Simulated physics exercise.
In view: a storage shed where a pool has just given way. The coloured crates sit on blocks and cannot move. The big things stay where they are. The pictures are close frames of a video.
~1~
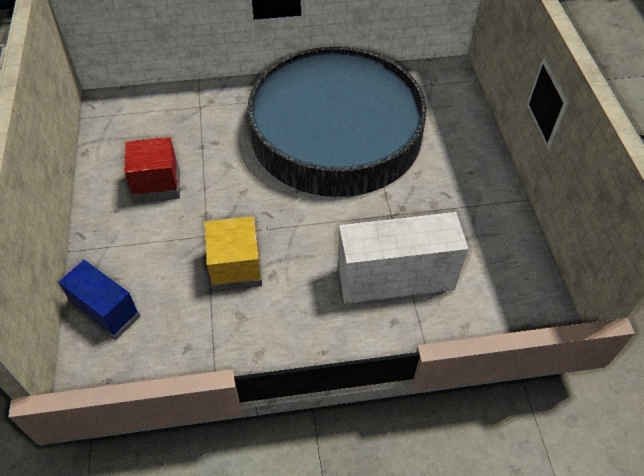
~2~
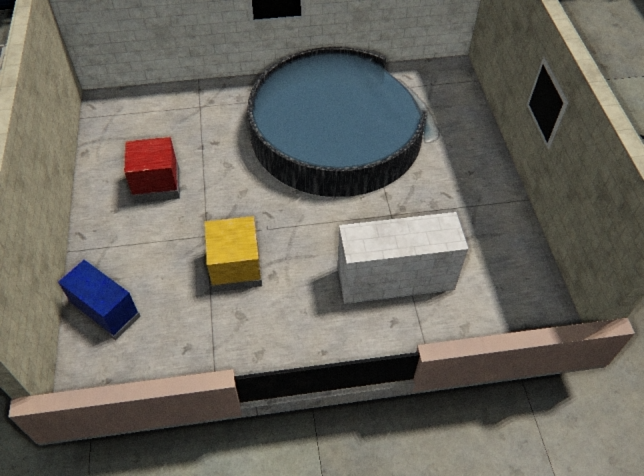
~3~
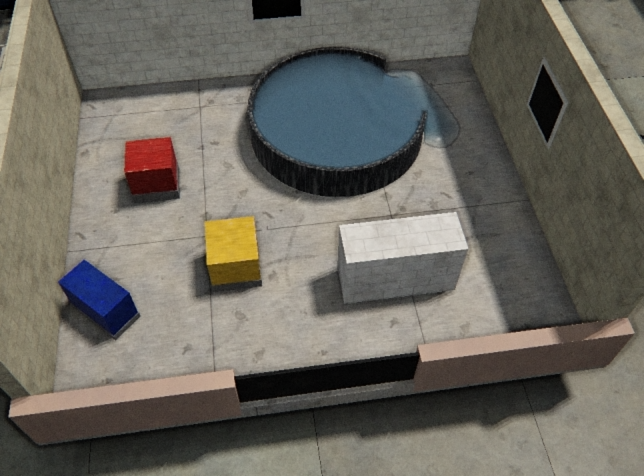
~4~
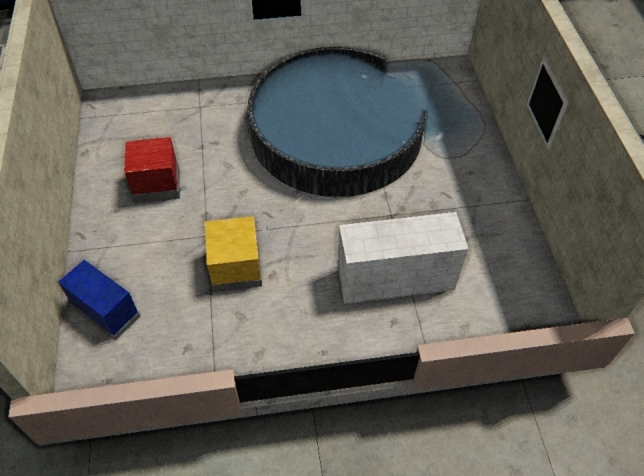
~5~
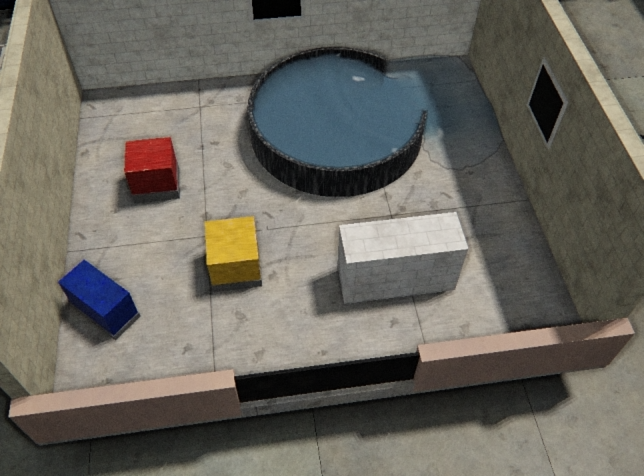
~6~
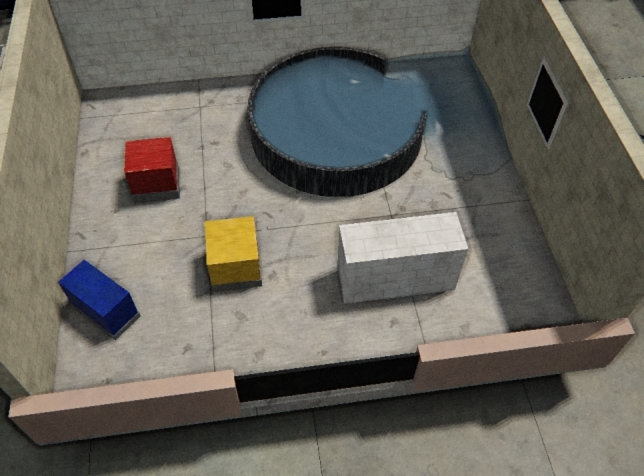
In a walled storage shed seen from high above through its open top, a round dark-rimmed pool of blue water stands near the back wall. A red block and a blue block sit at left, a yellow one near the middle, and a long white one right of it. The pool's right side opens and water pours out, spreading across the floor toward the right wall, while the blocks and camera stay still.
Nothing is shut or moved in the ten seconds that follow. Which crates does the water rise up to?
One by one: The red crate stays dry; the blue crate gets wet; the yellow crate stays dry.
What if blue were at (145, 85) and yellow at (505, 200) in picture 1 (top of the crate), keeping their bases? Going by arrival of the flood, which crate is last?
Last comes the crate marked red.
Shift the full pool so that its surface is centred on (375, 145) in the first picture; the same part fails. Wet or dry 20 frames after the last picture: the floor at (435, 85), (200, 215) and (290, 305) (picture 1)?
One after the other: Flooded, no water, not flooded.
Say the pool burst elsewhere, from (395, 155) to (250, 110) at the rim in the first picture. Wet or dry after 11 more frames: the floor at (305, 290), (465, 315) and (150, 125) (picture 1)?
One after the other: Wet, clear, covered.
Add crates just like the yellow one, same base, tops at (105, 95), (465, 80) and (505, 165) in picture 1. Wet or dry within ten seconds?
As listed: Is spared, ends up wet, is soaked.
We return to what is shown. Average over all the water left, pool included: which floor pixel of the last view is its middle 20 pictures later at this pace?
Around (385, 129).
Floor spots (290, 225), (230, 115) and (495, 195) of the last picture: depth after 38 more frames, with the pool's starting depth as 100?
About 4, 2 and 18 per cent.
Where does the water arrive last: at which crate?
It is the blue crate.
A moment on, water covers 10 % of the floor; the red crate not reached, the blue crate not reached, the yellow crate not reached.
Next, water covers 20 % of the floor; the red crate not reached, the blue crate not reached, the yellow crate not reached.
Then, water covers 40 % of the floor; the red crate not reached, the blue crate not reached, the yellow crate not reached.
Later, water covers 75 % of the floor; the red crate water round its plinth, the blue crate not reached, the yellow crate water round its plinth.
In the end, water covers 100 % of the floor; the red crate stayed above the water, the blue crate was topped, the yellow crate stayed above the water.
